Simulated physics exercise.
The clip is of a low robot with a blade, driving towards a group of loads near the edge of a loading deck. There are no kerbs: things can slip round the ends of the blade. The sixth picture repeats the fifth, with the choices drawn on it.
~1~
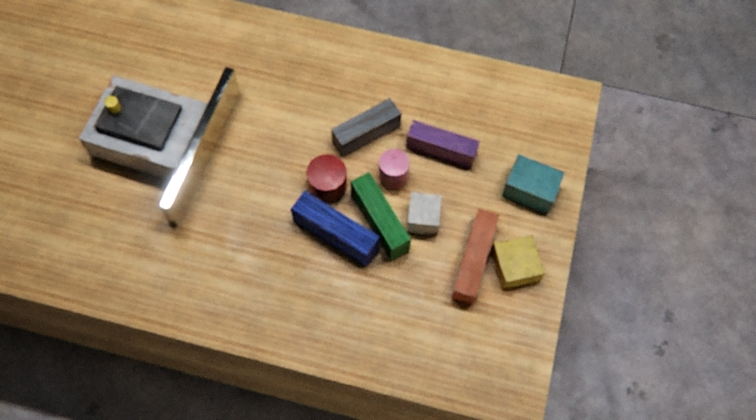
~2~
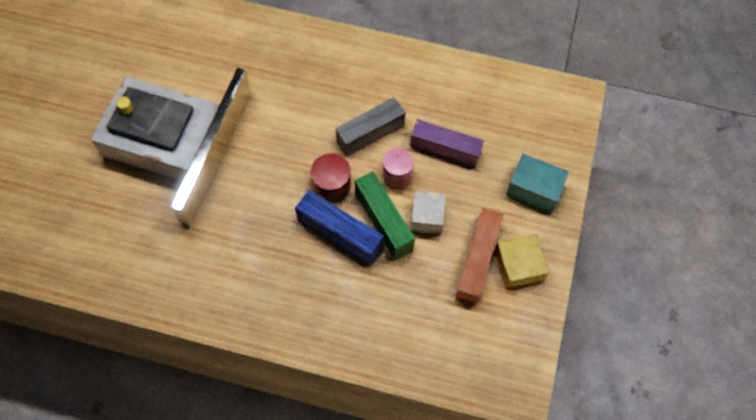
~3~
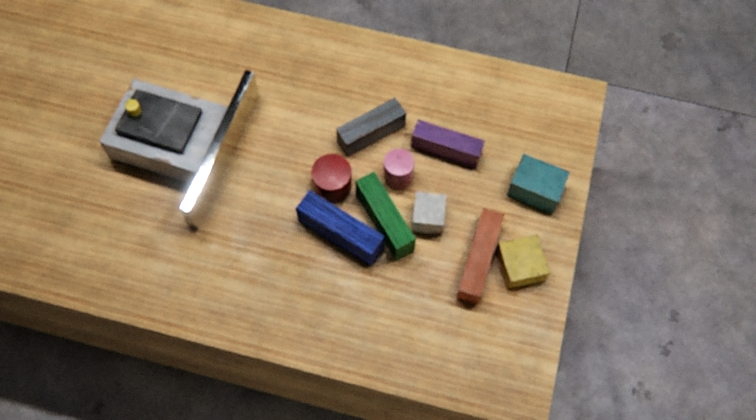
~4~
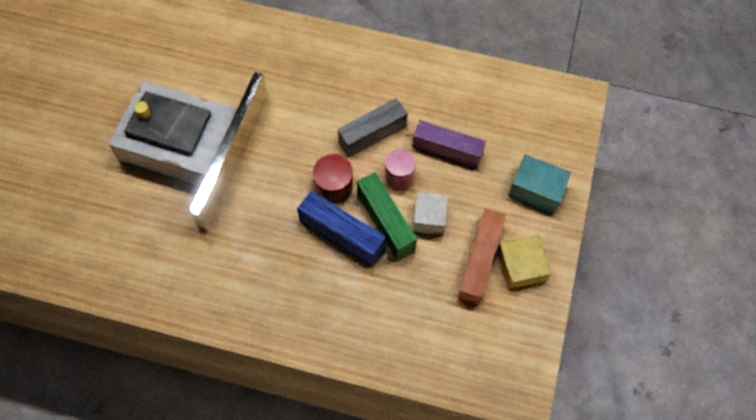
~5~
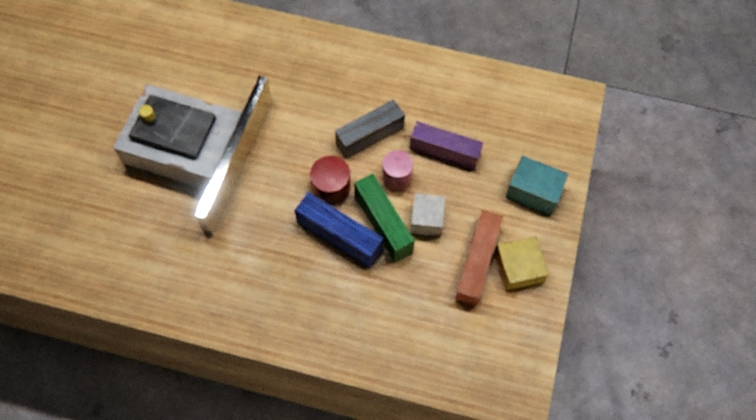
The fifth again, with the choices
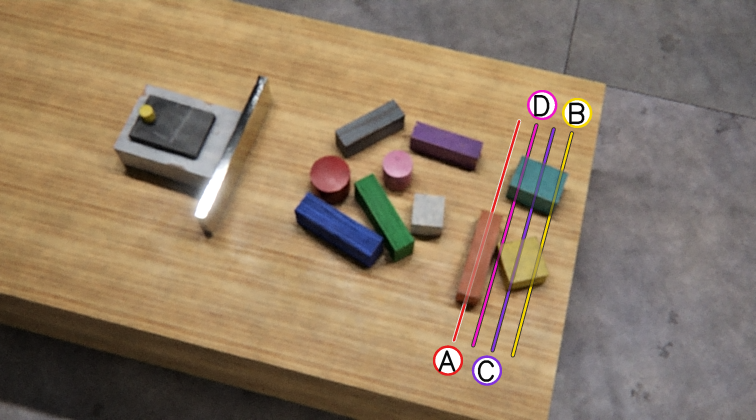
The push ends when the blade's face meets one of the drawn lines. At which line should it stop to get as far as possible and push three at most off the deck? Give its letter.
D is the last line within the limit.
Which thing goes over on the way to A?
The yellow crate goes over.
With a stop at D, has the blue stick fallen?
No.
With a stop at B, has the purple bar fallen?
Yes.
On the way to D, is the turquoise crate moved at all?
By then, yes.
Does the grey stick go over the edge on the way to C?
By then, no.
On the copy, A at (489, 224); B at (544, 238); C at (525, 233); D at (507, 229).
On D. First, robot (273, 150); grey stick (379, 132); blue stick (361, 240).
Then, robot (371, 174); yellow crate (552, 281); turquoise crate (556, 196).
Finally, robot (449, 192); yellow crate over the edge; turquoise crate over the edge; two fallen.
By contrast, A is within the limit but short; B drops seven; C drops five.
